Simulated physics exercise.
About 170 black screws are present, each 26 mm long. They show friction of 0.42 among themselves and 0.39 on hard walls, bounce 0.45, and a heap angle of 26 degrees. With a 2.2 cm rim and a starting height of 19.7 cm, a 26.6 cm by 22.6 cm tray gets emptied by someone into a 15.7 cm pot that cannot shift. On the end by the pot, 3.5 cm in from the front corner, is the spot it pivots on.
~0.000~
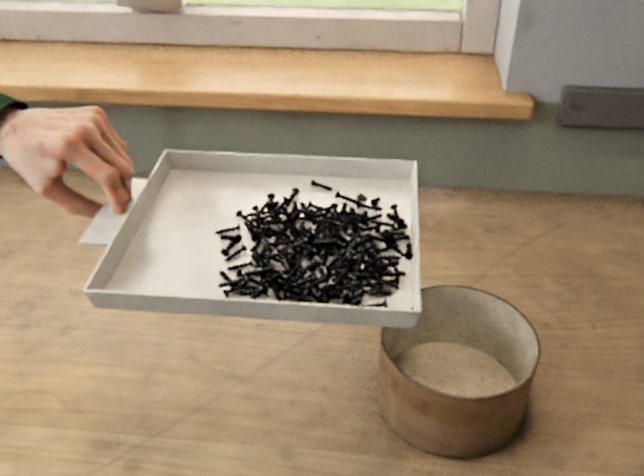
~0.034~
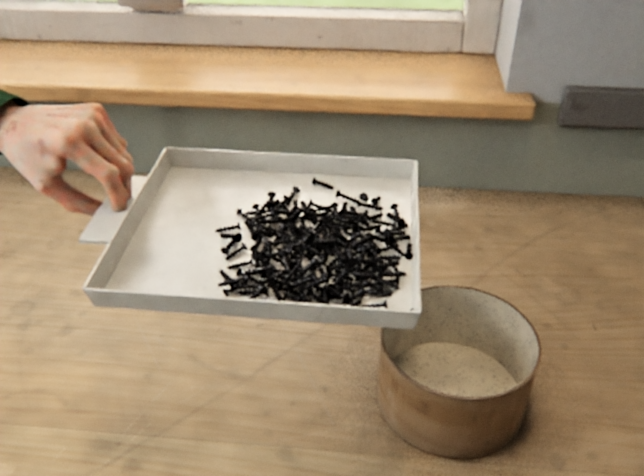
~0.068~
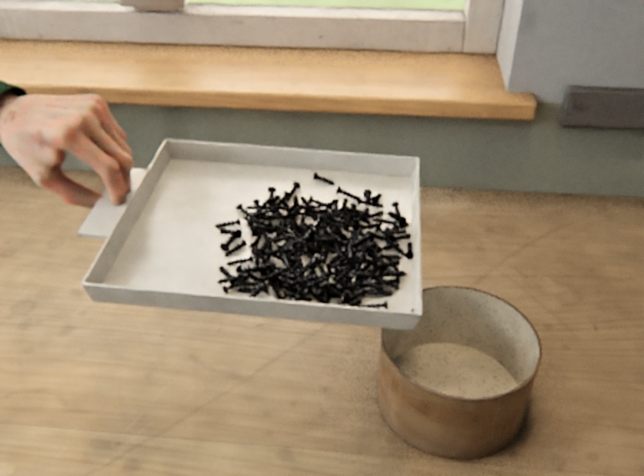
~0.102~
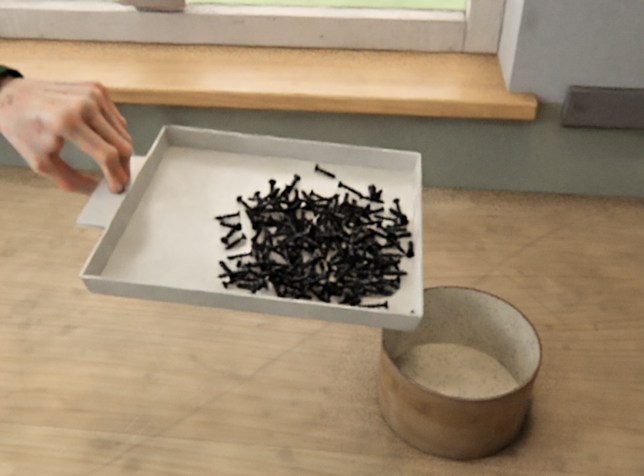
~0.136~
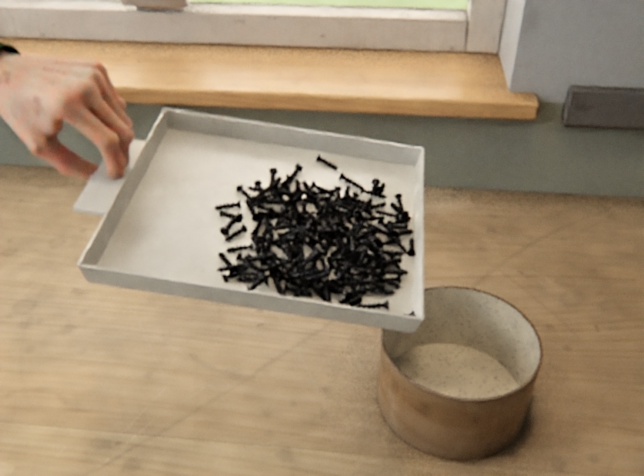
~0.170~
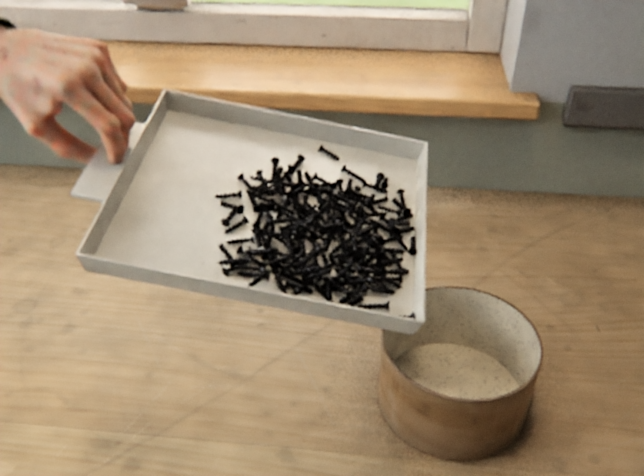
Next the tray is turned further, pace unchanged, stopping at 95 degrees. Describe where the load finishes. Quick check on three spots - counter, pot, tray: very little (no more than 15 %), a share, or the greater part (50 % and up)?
Counter - the greater part; pot - very little; left on the tray - very little.
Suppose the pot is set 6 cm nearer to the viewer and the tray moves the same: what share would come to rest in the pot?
75 per cent.
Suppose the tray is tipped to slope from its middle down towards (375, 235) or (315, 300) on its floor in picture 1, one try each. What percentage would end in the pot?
I'd put it at roughly 75 per cent for the first tilt and roughly 0 per cent for the second.
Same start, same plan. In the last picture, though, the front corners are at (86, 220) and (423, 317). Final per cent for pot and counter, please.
Pot 35, counter 65.
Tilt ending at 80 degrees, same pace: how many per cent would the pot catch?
Roughly 5 percent.
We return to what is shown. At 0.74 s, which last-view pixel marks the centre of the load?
At about (433, 311).
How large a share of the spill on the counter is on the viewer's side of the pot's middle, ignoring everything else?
Estimate: Close to 100 per cent of the pieces.
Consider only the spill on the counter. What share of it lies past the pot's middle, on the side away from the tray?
Share: Around 50 %.
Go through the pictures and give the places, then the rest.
In the first picture, tray tilt 0 degrees, front corners at (90, 287) and (416, 308); middle of the pieces at (323, 249); pot at (459, 336).
In the second picture, tray tilt 1 degrees, front corners at (89, 286) and (416, 309); middle of the pieces at (323, 248).
In the third picture, tray tilt 2 degrees, front corners at (88, 281) and (416, 310); middle of the pieces at (324, 246).
In the fourth picture, tray tilt 5 degrees, front corners at (86, 273) and (417, 312), lowest corner right front; middle of the pieces at (324, 243).
In the fifth picture, tray tilt 9 degrees, front corners at (84, 262) and (418, 314), lowest corner right front; middle of the pieces at (326, 238).
In the sixth picture, tray tilt 13 degrees, front corners at (83, 251) and (420, 317), lowest corner right front; middle of the pieces at (327, 233); pot at (461, 338). The tray's pace is about 115 degrees a second.
After 0.51 s, tilt 53 degrees; the tray holds 100 %, the pot 0 %.
Then, at 0.74 s, tilt 80 degrees; the tray holds 75 %, the pot 0 %.
After 1.08 s, tilt 95 degrees; the tray holds 0 %, the pot 5 %.
In the end, at 2.1 s, counter 95 %, pot 5 %, tray 0 %.
